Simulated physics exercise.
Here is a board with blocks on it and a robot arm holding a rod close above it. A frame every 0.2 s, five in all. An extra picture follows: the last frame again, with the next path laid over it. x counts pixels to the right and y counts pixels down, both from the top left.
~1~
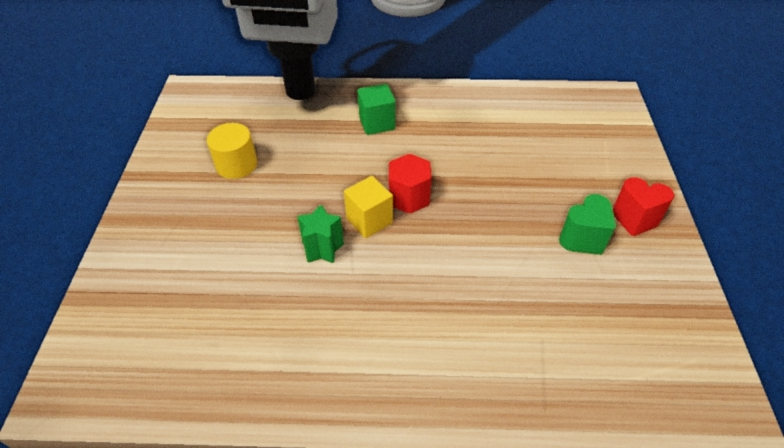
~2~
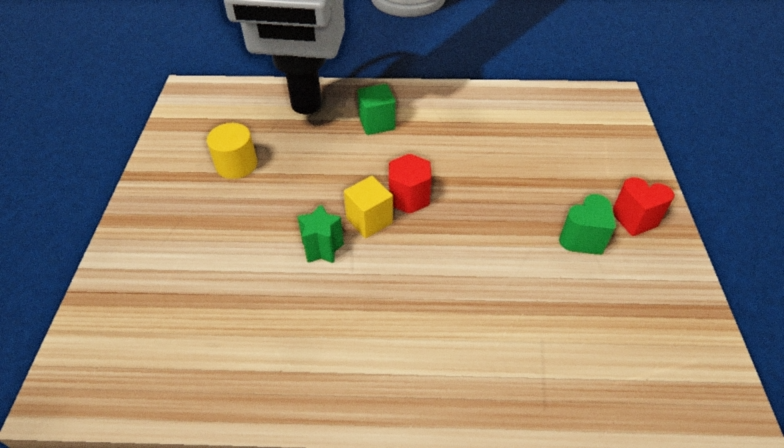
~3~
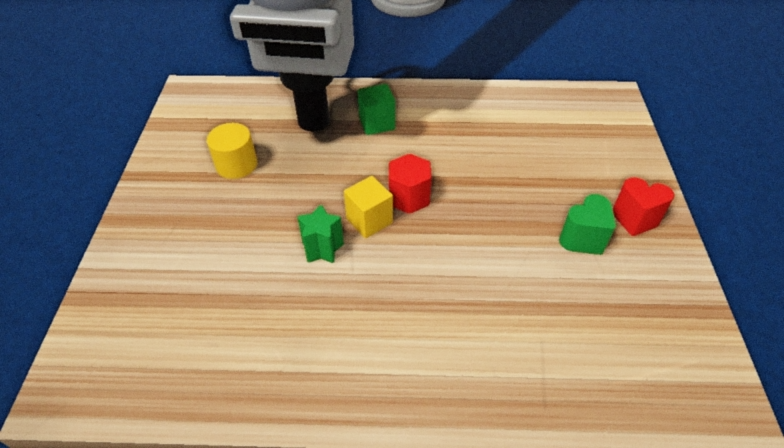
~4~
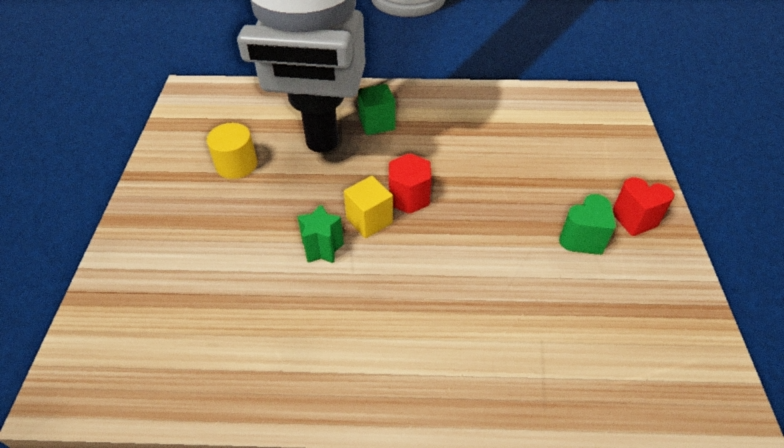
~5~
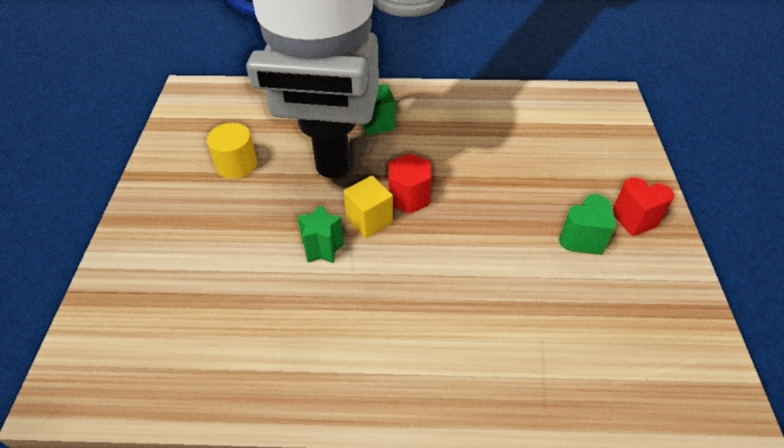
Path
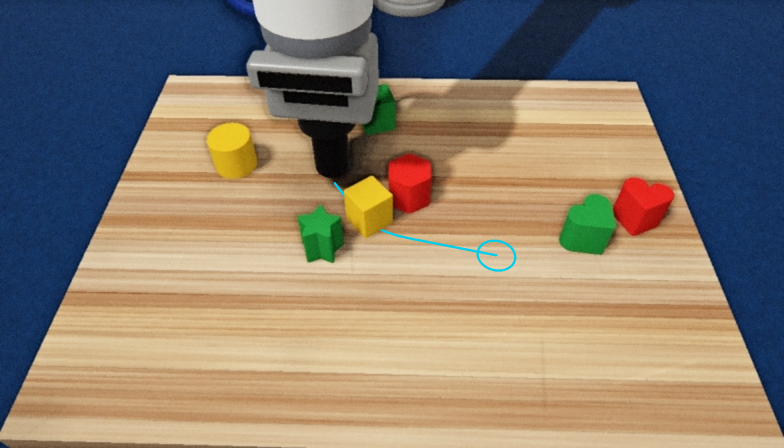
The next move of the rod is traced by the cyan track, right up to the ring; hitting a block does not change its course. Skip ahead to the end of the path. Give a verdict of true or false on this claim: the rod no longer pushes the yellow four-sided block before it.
Verdict: True.
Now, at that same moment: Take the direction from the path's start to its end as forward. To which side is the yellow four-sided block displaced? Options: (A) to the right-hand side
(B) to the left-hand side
It's A.
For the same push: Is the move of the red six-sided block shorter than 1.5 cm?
Yes.
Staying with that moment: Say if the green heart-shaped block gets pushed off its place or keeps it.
It sits in its place.
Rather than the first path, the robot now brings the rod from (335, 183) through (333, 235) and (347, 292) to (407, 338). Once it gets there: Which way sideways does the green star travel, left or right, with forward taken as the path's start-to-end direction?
Facing from start to end, it will go to the right.
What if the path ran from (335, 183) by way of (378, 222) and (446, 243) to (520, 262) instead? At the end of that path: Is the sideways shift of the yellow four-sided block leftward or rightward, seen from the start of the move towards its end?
The right.
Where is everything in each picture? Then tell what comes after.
In the first picture, lower end of the rod (301, 91), tops of blocks, yellow four-sided block (368, 193), red six-sided block (410, 169), green heart-shaped block (594, 212).
In the second picture, rod (307, 105), blocks as before.
In the third picture, rod (314, 122), blocks as before.
In the fourth picture, rod (323, 142), blocks as before.
In the fifth picture, rod (333, 166), yellow four-sided block (368, 193), red six-sided block (410, 169), green heart-shaped block (594, 212).
The drawn path runs from (335, 183) over (368, 222) and (429, 242) to (496, 255).
On the path given first. One third of the way, rod (367, 206); yellow four-sided block (393, 214).
Two thirds of the way, rod (432, 226); yellow four-sided block (447, 246), turned 40° clockwise.
At the end, rod (500, 239); yellow four-sided block (453, 250), turned 50° clockwise; red six-sided block not moved; green heart-shaped block not moved.
